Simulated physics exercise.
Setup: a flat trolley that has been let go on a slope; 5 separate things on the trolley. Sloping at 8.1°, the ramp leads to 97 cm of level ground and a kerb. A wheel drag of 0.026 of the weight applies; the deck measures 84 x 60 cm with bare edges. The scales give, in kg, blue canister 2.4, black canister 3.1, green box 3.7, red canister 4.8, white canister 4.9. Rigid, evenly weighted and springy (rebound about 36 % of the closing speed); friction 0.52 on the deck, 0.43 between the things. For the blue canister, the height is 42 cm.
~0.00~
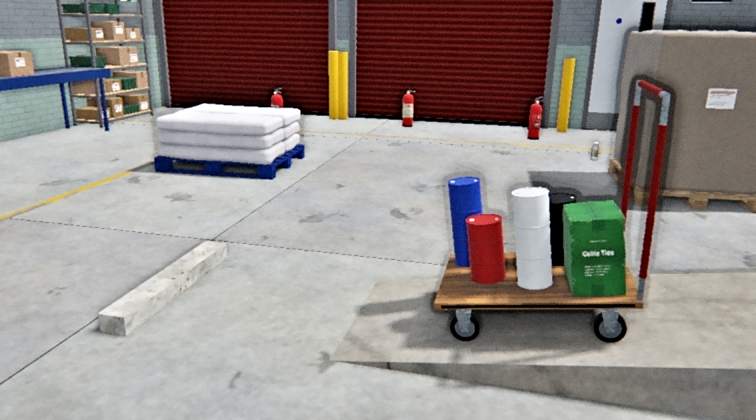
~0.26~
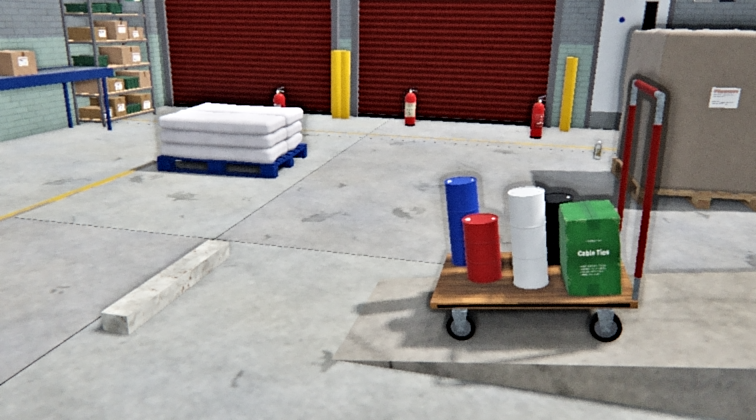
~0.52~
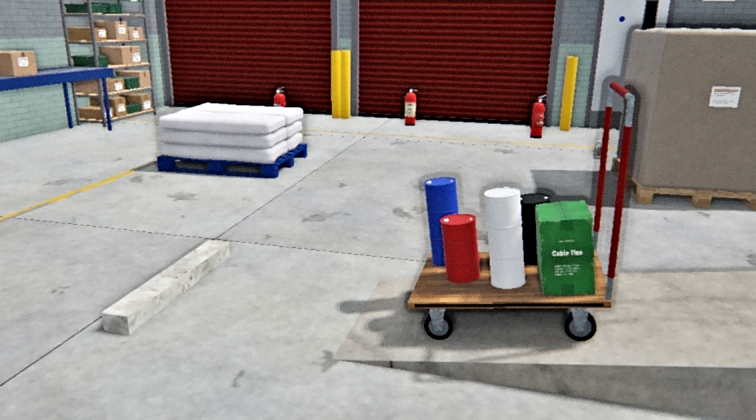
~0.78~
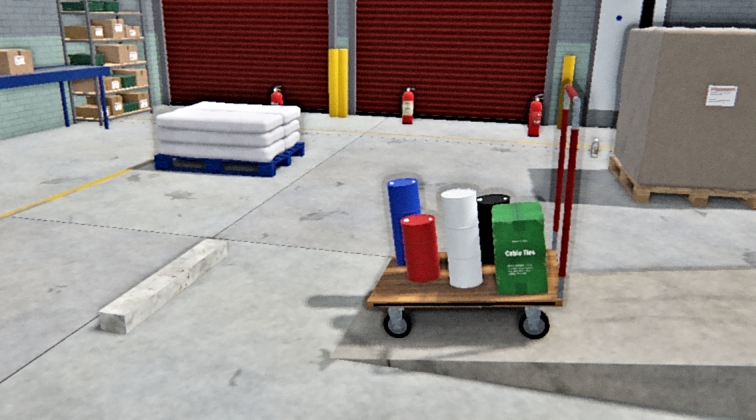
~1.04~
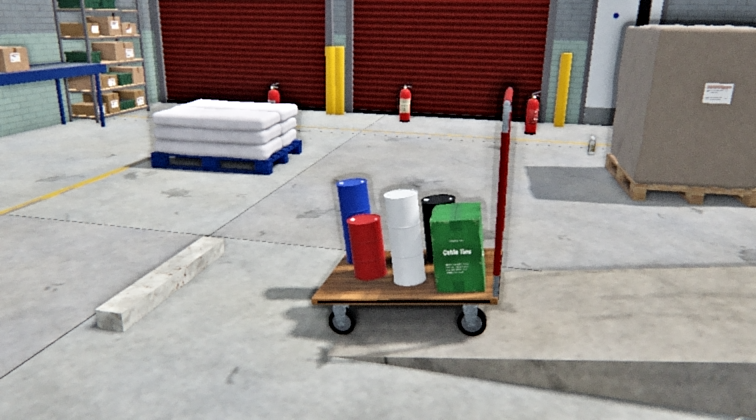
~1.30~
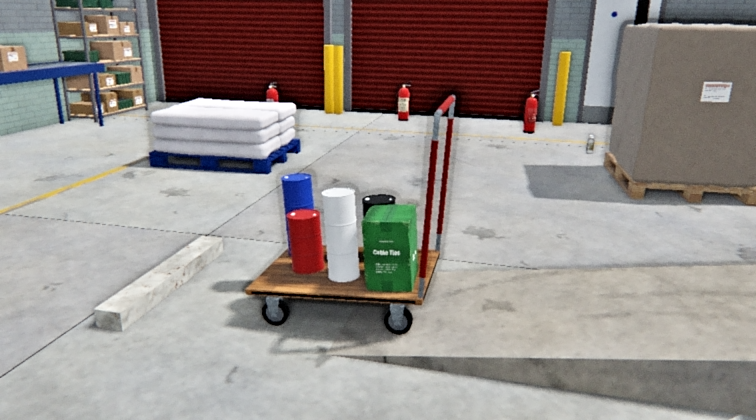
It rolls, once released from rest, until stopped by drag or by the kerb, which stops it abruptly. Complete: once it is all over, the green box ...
... is still standing.
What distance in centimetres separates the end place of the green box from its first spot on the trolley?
It ends up around 12 cm from its start.
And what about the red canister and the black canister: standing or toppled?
In the last frame the red canister remains up and the black canister remains up.
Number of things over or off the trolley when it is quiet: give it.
All told, 2.
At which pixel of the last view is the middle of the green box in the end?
It winds up close to (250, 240).
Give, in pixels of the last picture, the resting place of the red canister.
My guess is roughly (175, 229).
Around 1.90 s, trolley at the kerb; green box shifted 11 cm near (252, 240); white canister tipped 17° against what carries it; blue canister tipped 15° against what carries it.
Around 2.40 s, trolley at the kerb; blue canister now off the trolley; green box shifted 12 cm near (250, 240); white canister tipped 59° against what carries it.
Finally (3.5 s), off the trolley and tipped over, blue canister and white canister; not toppled but over 10 cm from the start, black canister, green box and red canister. Final places as that camera would see them, green box near (250, 240).
